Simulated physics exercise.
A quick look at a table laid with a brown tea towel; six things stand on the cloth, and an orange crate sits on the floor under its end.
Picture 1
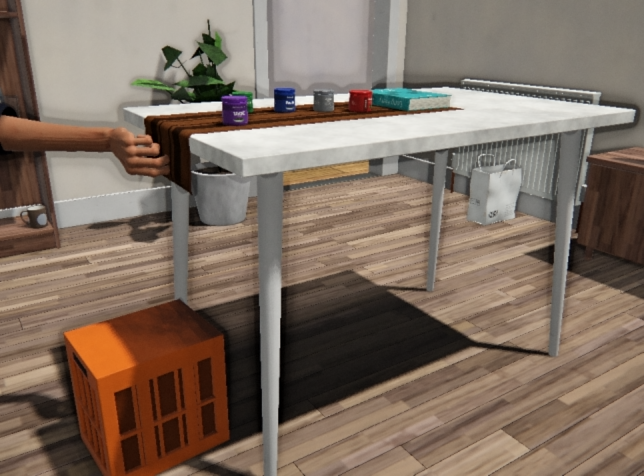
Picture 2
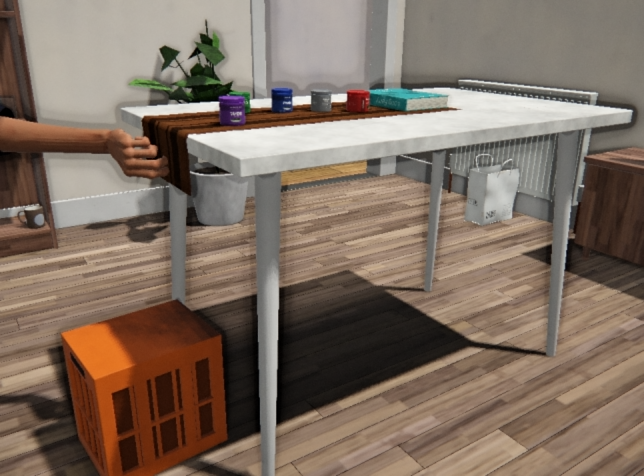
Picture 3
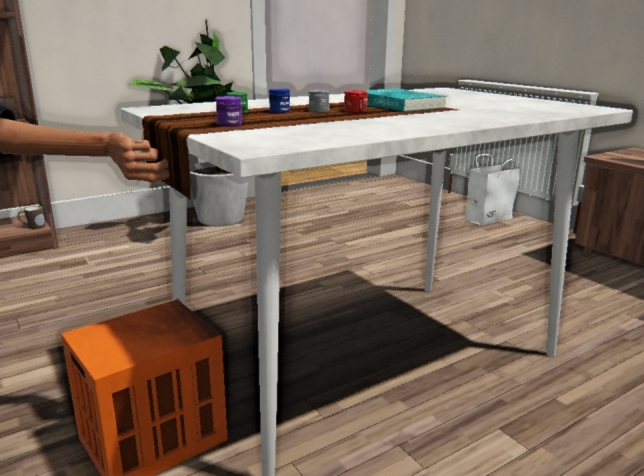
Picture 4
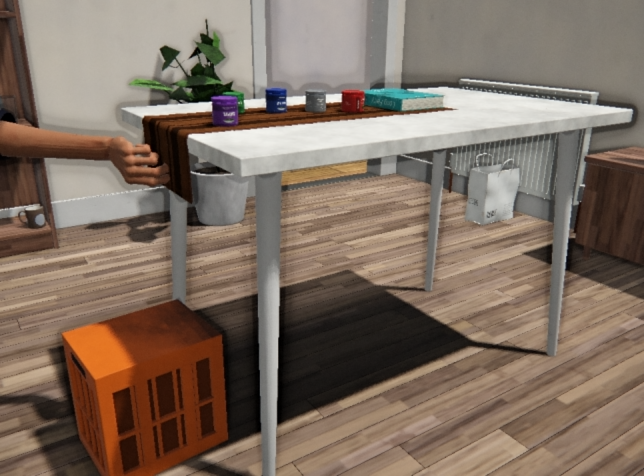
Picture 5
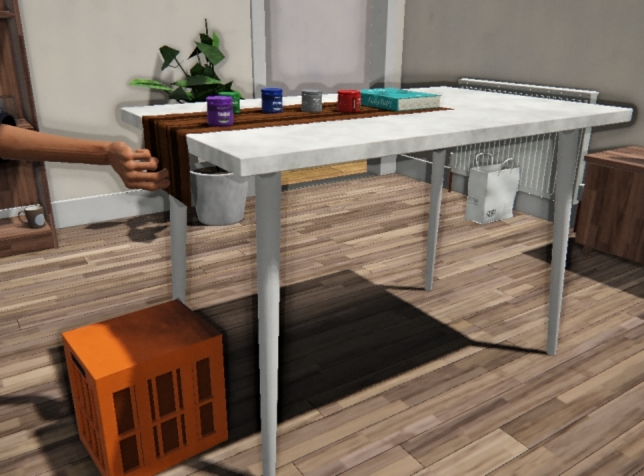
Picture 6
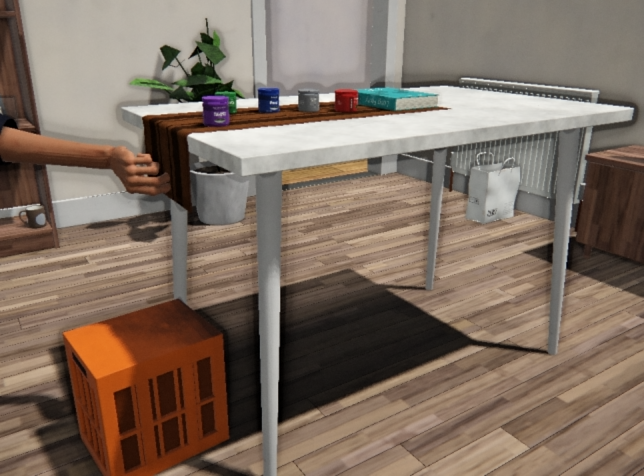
The footage shows a hand at the left end of a white table slowly drawing a brown cloth over the edge, its colourful pots and flat teal item shifting slightly left with it, while an orange crate stays still below.
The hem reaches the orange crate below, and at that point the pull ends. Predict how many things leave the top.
Oh, the ones that fall number three in all this time.
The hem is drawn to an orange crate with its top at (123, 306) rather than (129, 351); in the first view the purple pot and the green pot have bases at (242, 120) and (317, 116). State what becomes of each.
As for the purple pot, it leaves the top; as for the green pot, it holds its spot.
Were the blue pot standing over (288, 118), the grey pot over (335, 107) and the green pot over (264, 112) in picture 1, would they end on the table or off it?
In the end the blue pot is no longer up there, the grey pot is still up there and the green pot is no longer up there.
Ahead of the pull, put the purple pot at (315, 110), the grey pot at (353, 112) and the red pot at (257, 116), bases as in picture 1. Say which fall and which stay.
The purple pot stays on, the grey pot remains up, the red pot goes over.
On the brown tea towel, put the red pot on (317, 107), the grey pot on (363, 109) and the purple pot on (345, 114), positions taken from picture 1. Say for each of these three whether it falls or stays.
Red pot - stays aboard, grey pot - stays aboard, purple pot - stays aboard.
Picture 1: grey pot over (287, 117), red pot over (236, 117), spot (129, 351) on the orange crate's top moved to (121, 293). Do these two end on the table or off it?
Grey pot stays, red pot is gone.
A little later, hem near (172, 243); purple pot gone.
Next, hem near (173, 280); purple pot and green pot gone.
Later still, hem on the crate; purple pot, green pot and blue pot gone.
When it is over, hem on the crate; purple pot, green pot and blue pot gone. The answer is three.
